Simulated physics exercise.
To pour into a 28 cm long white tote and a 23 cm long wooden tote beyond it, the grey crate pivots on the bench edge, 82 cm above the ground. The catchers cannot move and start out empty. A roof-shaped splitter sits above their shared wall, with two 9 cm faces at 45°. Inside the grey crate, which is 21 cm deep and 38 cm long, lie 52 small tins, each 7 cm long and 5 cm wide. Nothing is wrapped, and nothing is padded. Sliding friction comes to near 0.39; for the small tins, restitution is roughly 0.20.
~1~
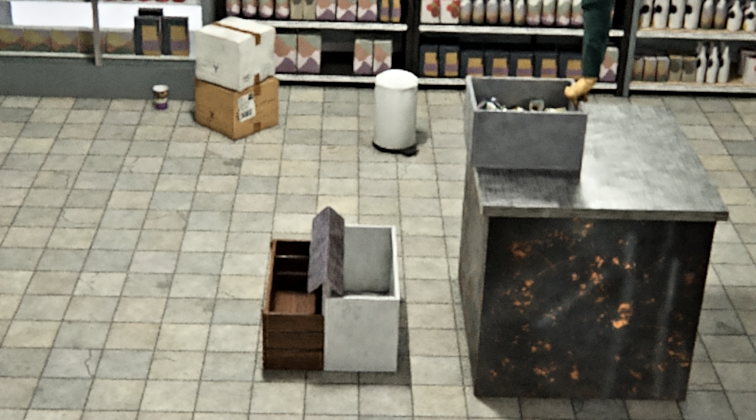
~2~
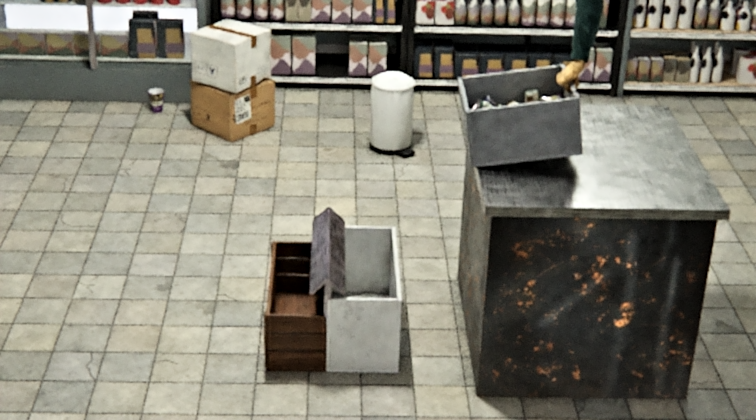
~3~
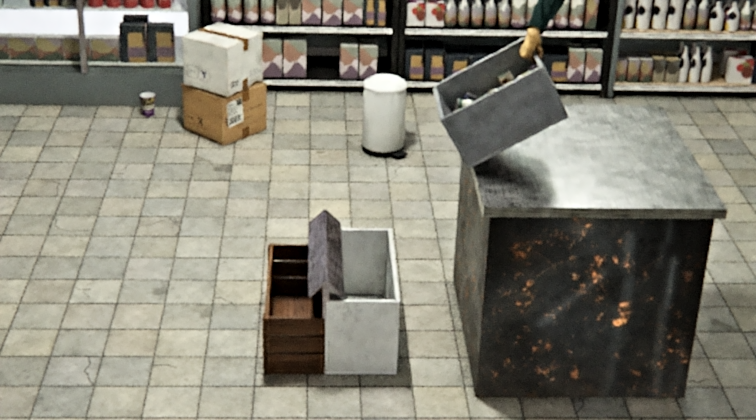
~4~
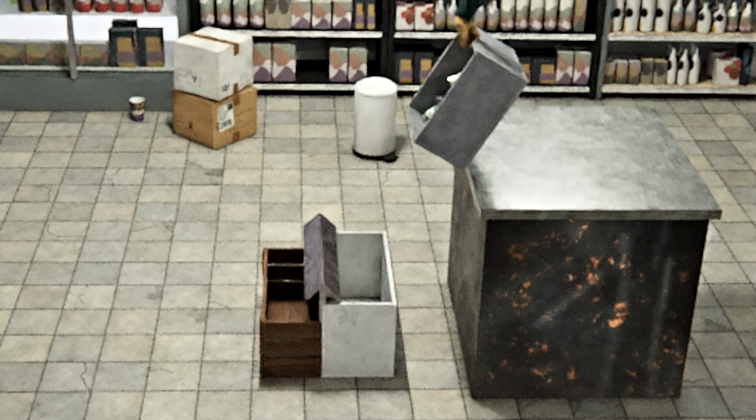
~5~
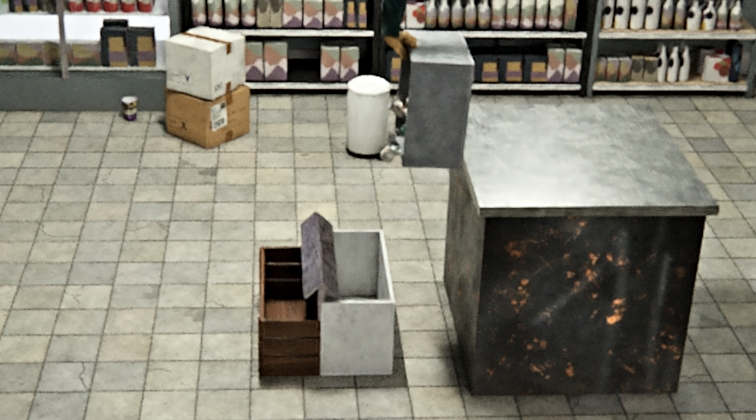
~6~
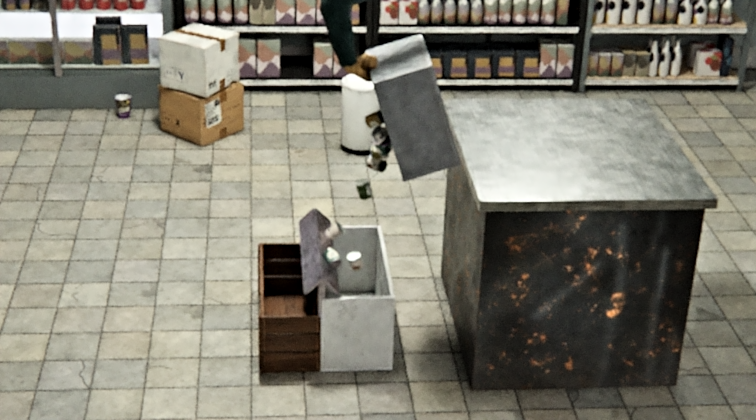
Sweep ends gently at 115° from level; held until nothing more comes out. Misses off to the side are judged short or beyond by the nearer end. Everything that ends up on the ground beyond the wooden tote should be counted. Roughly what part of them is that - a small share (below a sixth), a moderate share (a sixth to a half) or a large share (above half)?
It is a small share, below a sixth.
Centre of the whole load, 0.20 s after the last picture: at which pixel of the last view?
The middle of the load sits near (392, 154).
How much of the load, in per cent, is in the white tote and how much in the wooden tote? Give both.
Approx. 90 % / 5 %.
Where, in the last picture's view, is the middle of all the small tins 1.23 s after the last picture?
The middle lies close to (349, 320).
Then, 0.20 s after the last picture, tilt 115°; 28 still in the grey crate, 8 in the white tote and 16 in the air.
Then, 0.44 s after the last picture, tilt 115°; 9 still in the grey crate, 18 in the white tote and 25 in the air.
Then, 0.79 s after the last picture, tilt 115°; 1 still in the grey crate, 41 in the white tote, 2 in the wooden tote, 1 on the ground short of the white tote, 2 on the ground beyond the wooden tote and 5 in the air.
When it is over (1.23 s after the last picture), 46 in the white tote, 2 in the wooden tote, 1 on the ground short of the white tote and 3 on the ground beyond the wooden tote. Asked share, 3 of 52, 6 per cent.
